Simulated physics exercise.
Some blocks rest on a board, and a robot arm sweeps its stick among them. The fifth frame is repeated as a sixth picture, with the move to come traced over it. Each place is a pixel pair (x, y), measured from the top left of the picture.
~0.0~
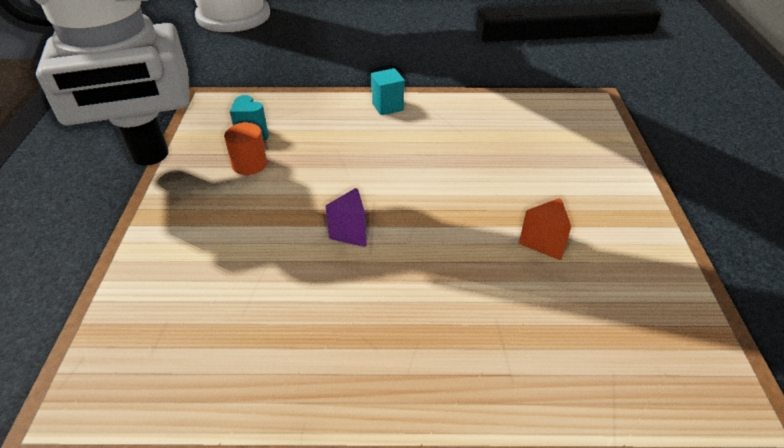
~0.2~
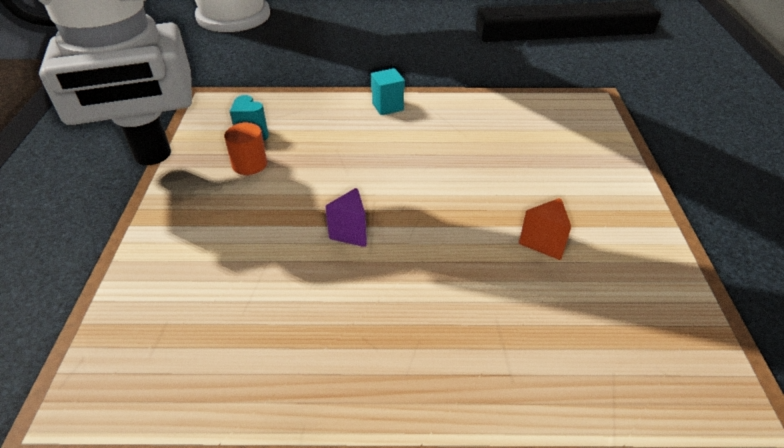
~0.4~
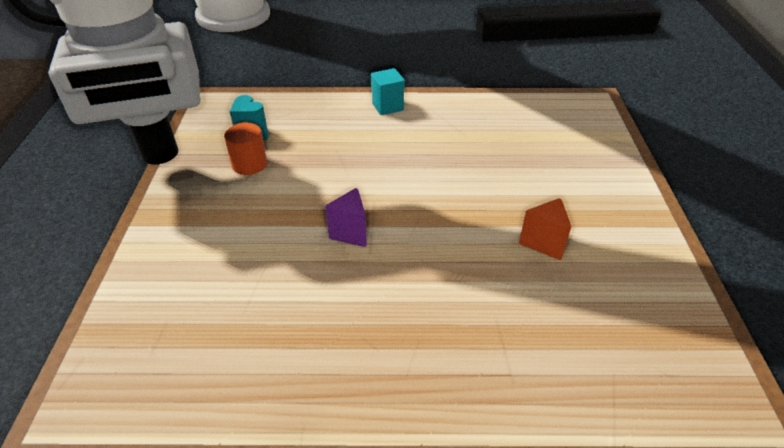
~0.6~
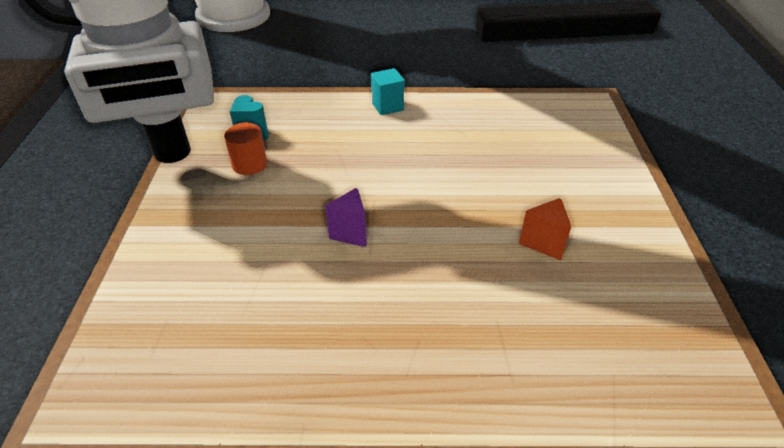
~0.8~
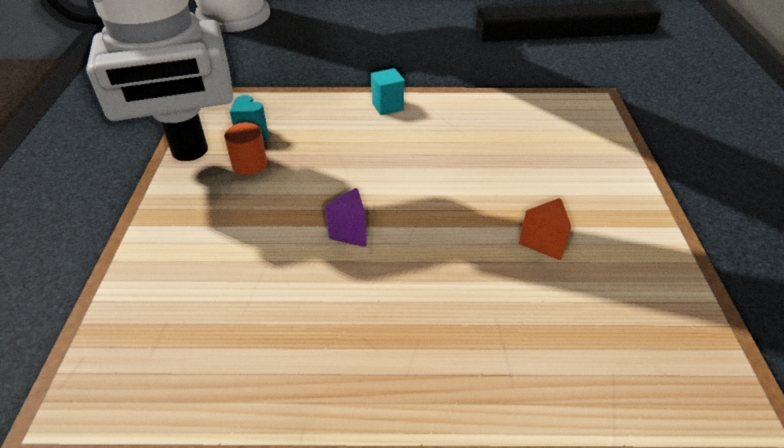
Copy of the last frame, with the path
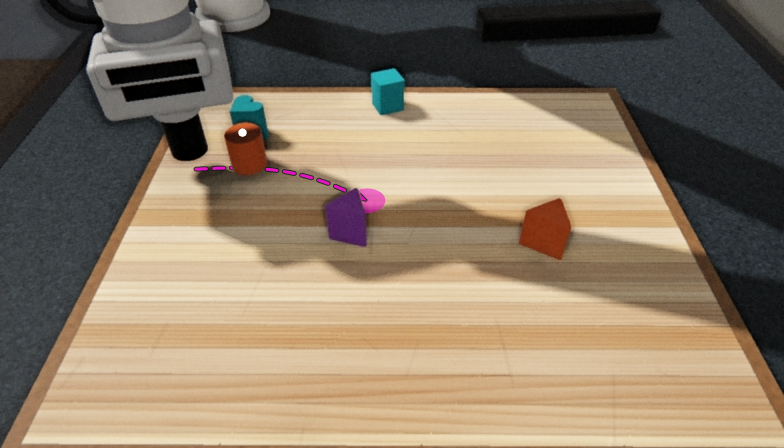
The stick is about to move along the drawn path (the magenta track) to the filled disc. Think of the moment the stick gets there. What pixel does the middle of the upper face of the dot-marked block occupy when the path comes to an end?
Its top centre is at about (318, 125).
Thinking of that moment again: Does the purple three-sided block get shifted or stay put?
Stays put.
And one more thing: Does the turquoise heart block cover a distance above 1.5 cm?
I expect not.
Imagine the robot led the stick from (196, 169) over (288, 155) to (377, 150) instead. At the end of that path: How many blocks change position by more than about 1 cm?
My forecast: 1.
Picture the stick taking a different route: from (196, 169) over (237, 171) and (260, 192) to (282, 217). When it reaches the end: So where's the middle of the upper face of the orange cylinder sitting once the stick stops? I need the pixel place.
I'd say the orange cylinder ends with its top centre at (273, 133).
The line goes from (196, 169) via (257, 169) and (315, 179), ending at (367, 201); the dot is on the orange cylinder.
On the path given first. One third of the way, stick at (254, 150); orange cylinder at (286, 128).
Two thirds of the way, stick at (313, 161); orange cylinder at (318, 125).
At the end, stick at (366, 182); orange cylinder at (318, 125); turquoise heart block unmoved; purple three-sided block unmoved.
